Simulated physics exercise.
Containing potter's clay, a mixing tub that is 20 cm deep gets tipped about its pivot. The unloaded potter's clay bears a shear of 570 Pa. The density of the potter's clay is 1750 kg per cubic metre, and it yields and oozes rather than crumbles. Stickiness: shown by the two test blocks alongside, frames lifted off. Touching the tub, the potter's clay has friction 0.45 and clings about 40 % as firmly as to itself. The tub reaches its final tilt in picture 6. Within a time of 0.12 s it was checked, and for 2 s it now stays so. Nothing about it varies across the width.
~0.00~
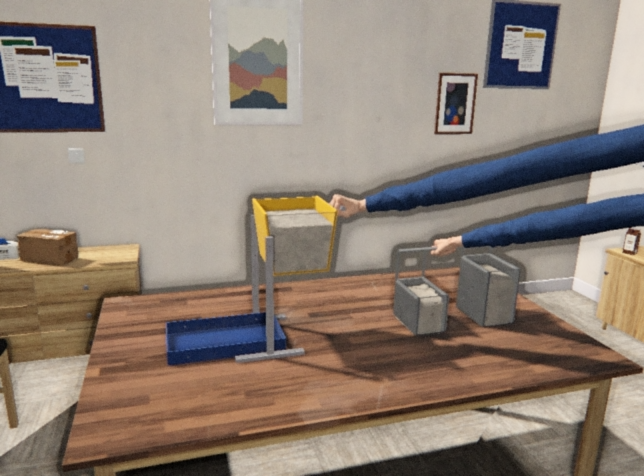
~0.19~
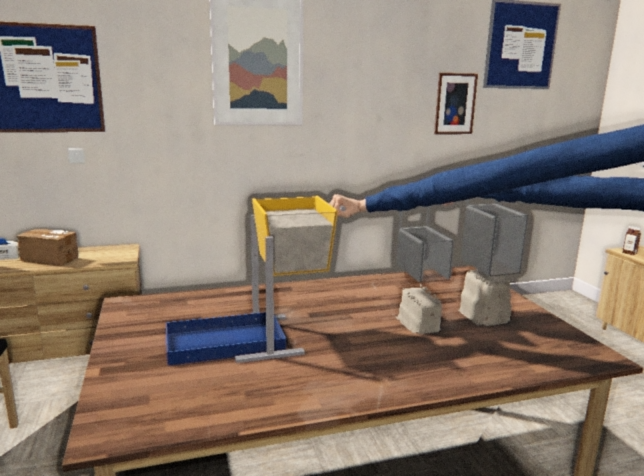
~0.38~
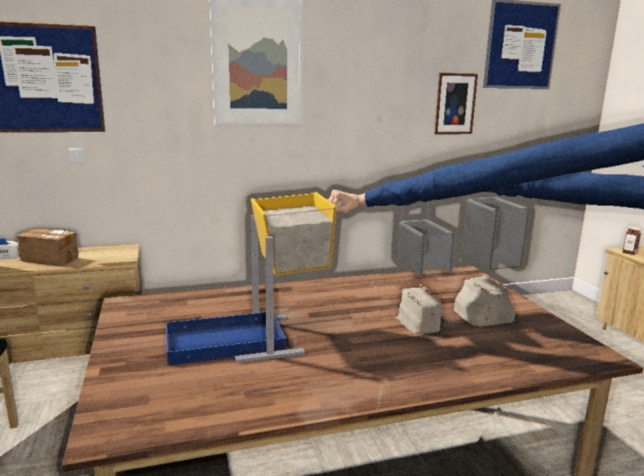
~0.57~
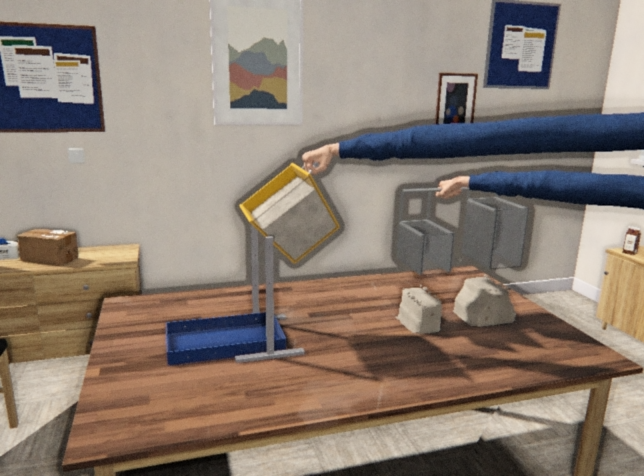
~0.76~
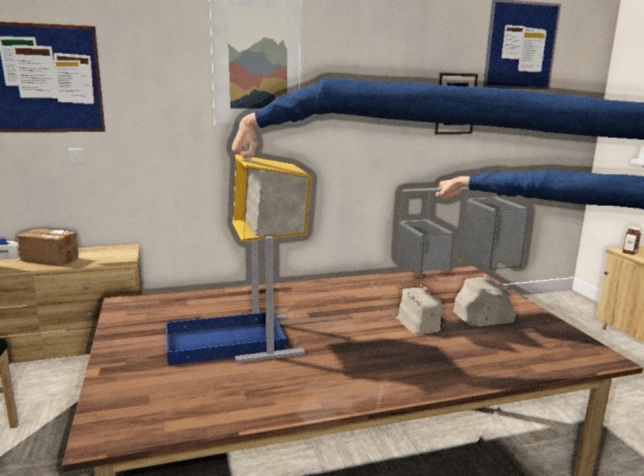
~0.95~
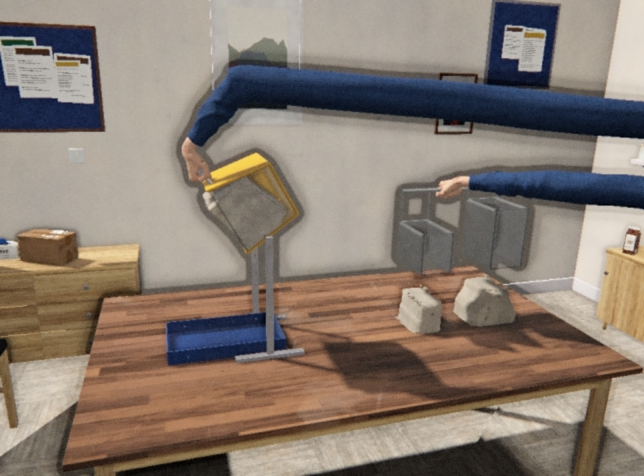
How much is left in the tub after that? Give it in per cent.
About 0 %.
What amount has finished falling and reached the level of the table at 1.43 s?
I'd say close to 100 per cent of it.
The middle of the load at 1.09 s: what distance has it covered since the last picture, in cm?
The change is near 17 cm.
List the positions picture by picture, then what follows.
The first frame shows handle-side rim at (335, 211), tilt 0 degrees; top of the potter's clay at (321, 225); blocks stand 13 cm, 20 cm (left to right).
The second frame shows handle-side rim at (335, 211), tilt 0 degrees; top of the potter's clay at (321, 225); blocks stand 12 cm, 18 cm (left to right).
The third frame shows handle-side rim at (334, 208), tilt 3 degrees; top of the potter's clay at (327, 222); blocks stand 12 cm, 14 cm (left to right).
The fourth frame shows handle-side rim at (308, 176), tilt 37 degrees; top of the potter's clay at (312, 191); blocks stand 12 cm, 14 cm (left to right).
The fifth frame shows handle-side rim at (247, 168), tilt 86 degrees; top of the potter's clay at (265, 172); blocks stand 12 cm, 14 cm (left to right).
The sixth frame shows handle-side rim at (209, 193), tilt 119 degrees; top of the potter's clay at (244, 180); blocks stand 12 cm, 14 cm (left to right).
After 1.09 s, the tub is at 119 degrees and holds 20 %.
After 1.26 s, the tub is at 119 degrees and holds 0 %.
After 1.43 s, the tub is at 119 degrees and holds 0 %.
After 1.60 s, the tub is at 119 degrees and holds 0 %.
After 2.95 s, at the end, the tub is at 119 degrees and holds 0 %.
